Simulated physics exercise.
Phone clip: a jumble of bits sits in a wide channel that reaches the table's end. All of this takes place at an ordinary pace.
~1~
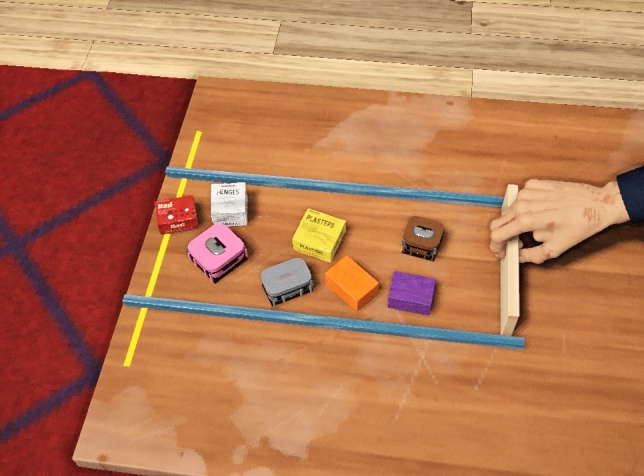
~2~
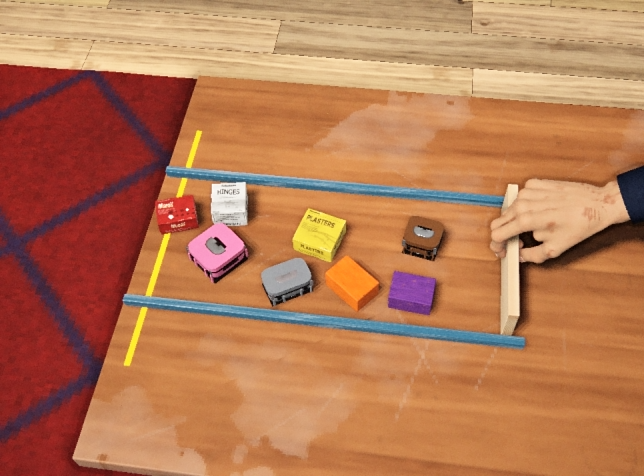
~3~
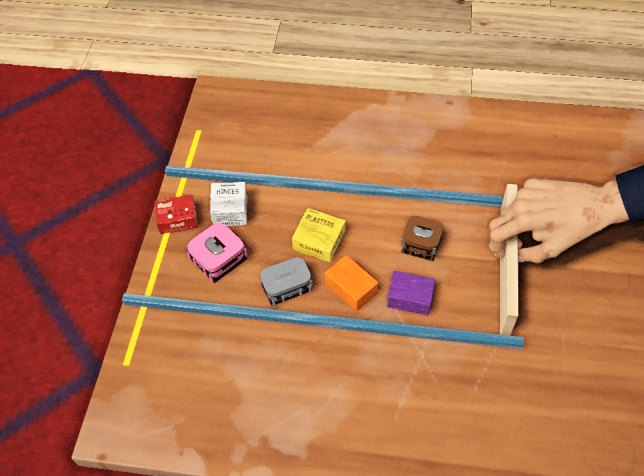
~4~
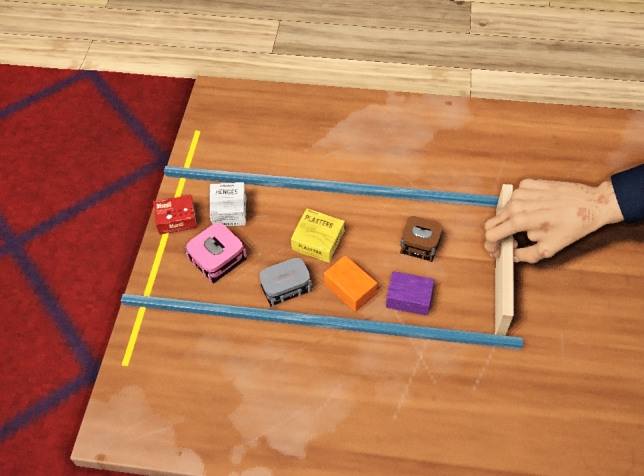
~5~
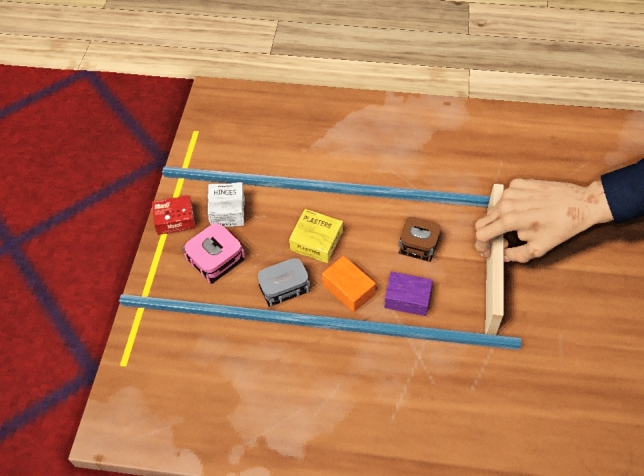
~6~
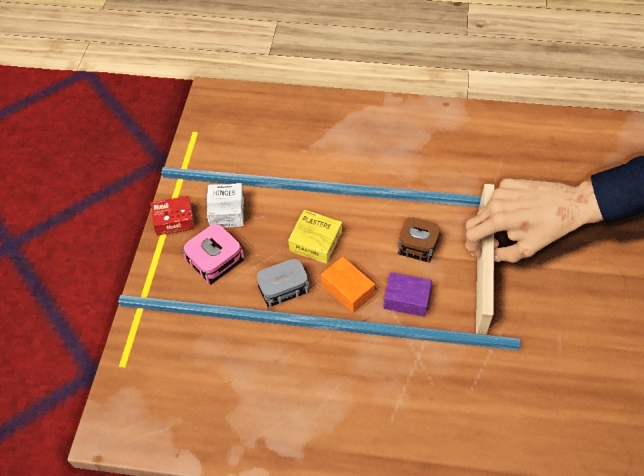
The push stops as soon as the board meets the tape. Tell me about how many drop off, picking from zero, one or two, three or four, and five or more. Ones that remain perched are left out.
Tally: Over four.
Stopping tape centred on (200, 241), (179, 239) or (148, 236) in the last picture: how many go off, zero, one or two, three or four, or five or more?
Three to four; at least five; 5 or more.
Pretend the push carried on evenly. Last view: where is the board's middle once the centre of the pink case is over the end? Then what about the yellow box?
First it's close to (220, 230), next close to (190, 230).
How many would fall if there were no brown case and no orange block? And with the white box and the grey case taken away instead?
3 in the first case, 4 in the second.
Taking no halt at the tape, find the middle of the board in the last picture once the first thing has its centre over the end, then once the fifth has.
At (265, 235) for the first, at (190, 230) for the fifth.
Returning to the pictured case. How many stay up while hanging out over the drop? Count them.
The overhang total is 2.
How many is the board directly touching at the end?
2 of them.
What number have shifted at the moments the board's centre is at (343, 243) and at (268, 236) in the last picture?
I make it 5 at the first spot and 8 at the other.
Soon after, none off yet; red box at rest near (173, 216); pink case at rest near (214, 254); white box at rest near (226, 206).
Then, none off yet; red box moved about its own width near (144, 214); pink case moved about its own width near (174, 237); white box moved about its own width near (181, 189).
At rest, the number that fall off is five or more; fallen, orange block, yellow box, grey case, white box, pink case and red box.
